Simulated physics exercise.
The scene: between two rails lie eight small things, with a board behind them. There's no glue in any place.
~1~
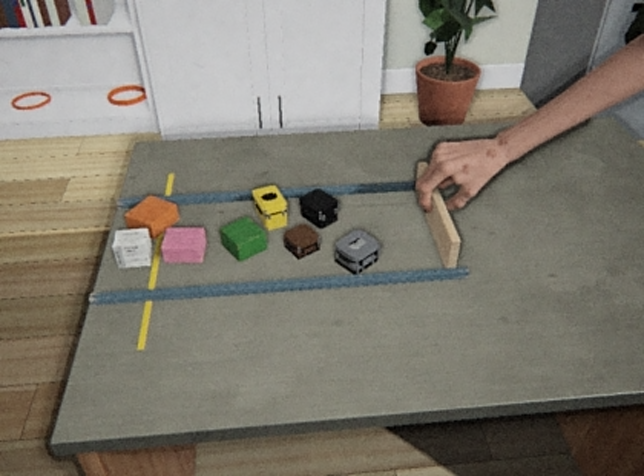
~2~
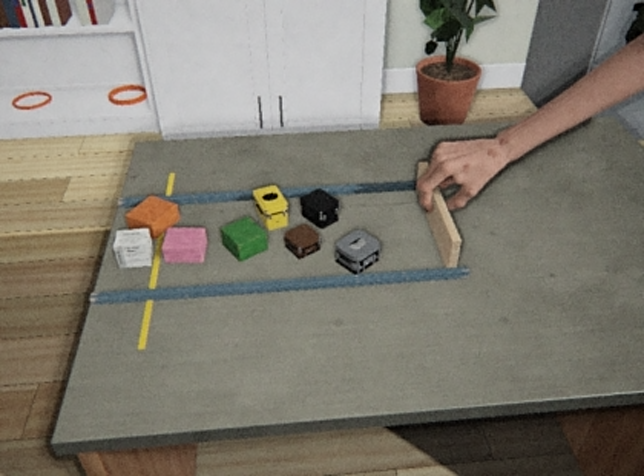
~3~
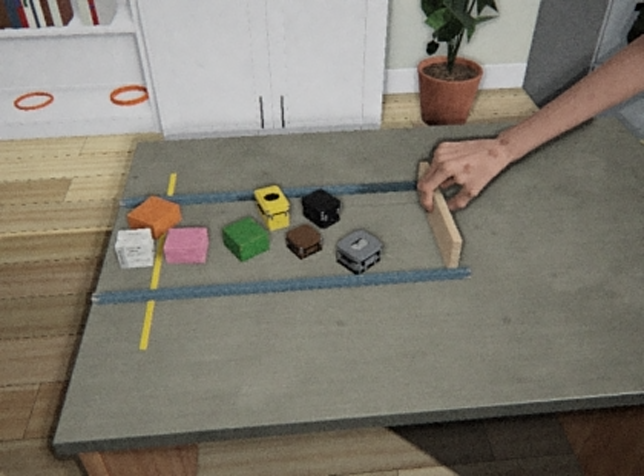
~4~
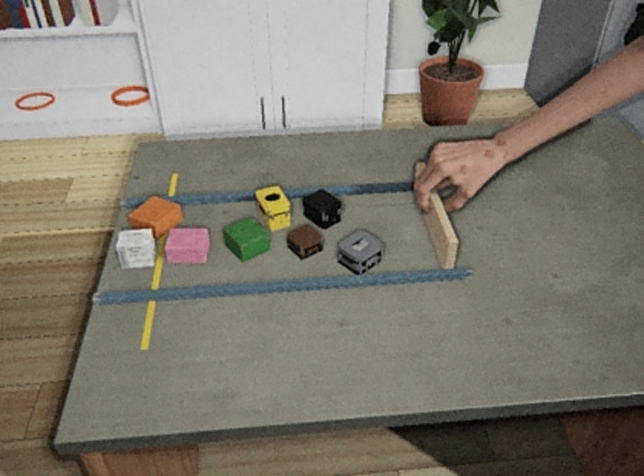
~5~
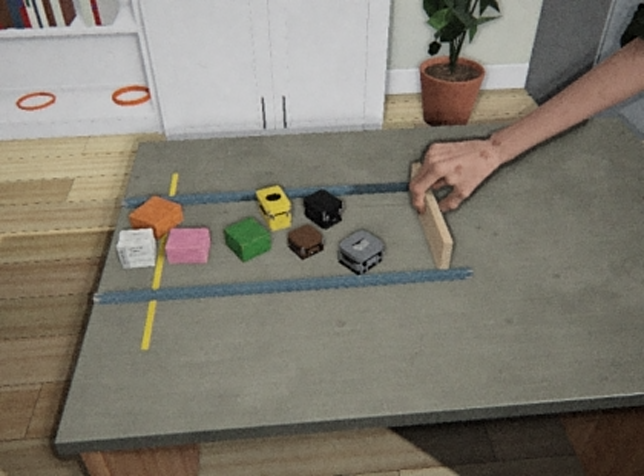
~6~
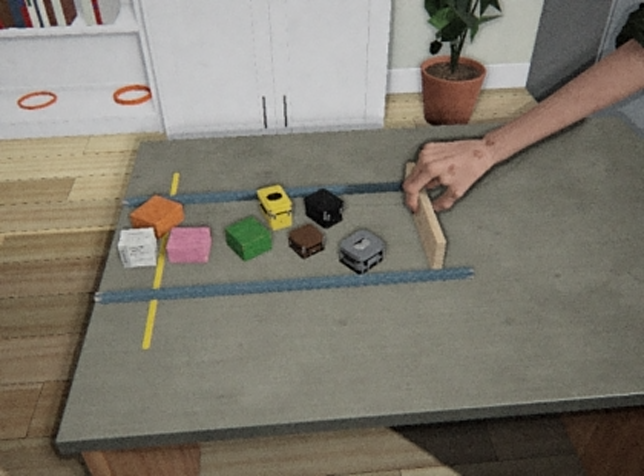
A hand reaches in from the right and holds a wooden board upright on a grey table, seen from above at an angle, with a white cabinet and potted plant behind. Between two blue rails, orange, white and pink blocks sit near a yellow tape line at left, with green, yellow, brown, black and grey objects toward the board. The hand slides the board slightly left while the objects stay still and the view drifts very slightly.
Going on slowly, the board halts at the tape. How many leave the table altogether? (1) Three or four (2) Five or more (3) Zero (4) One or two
Three or four (1).
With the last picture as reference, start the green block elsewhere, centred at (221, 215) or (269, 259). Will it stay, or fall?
Placed there, the green block ends up gone, and in the other spot it keeps its spot.
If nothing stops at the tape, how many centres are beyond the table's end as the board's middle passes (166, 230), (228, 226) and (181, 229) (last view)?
Per position: 3 / 0 / 3.
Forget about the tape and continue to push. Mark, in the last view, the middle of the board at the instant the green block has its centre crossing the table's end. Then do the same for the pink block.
The middle is at (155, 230) when it's the green block, and at (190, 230) when it's the pink block.
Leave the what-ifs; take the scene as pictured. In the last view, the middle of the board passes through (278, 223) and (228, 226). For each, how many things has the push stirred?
The number moved is 5 and then 8.
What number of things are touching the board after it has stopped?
So the total is 3.
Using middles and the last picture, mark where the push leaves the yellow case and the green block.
They finish at roughly (126, 215) and (118, 243) respectively.
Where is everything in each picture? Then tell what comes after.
In the first frame, white box (133, 248); orange block (152, 217); pink block (184, 245); board (435, 213); tape (159, 246).
In the second frame, orange block (153, 217); grey case (357, 252).
In the third frame, pink block (187, 245); brown case (304, 242).
In the fourth frame, white box (137, 249); yellow case (273, 208).
In the fifth frame, orange block (157, 217); green block (247, 239).
In the sixth frame, white box (139, 248); orange block (158, 217); pink block (189, 245); board (423, 214); tape (164, 246).
A little later, none off yet; white box at rest near (139, 248); orange block at rest near (158, 217); pink block at rest near (189, 245).
Next, none off yet; white box on its side near (82, 282); orange block shifted about its own width near (133, 220); pink block shifted well along near (122, 248).
When it is over, the number that fall off is three or four; down, pink block, orange block and white box.
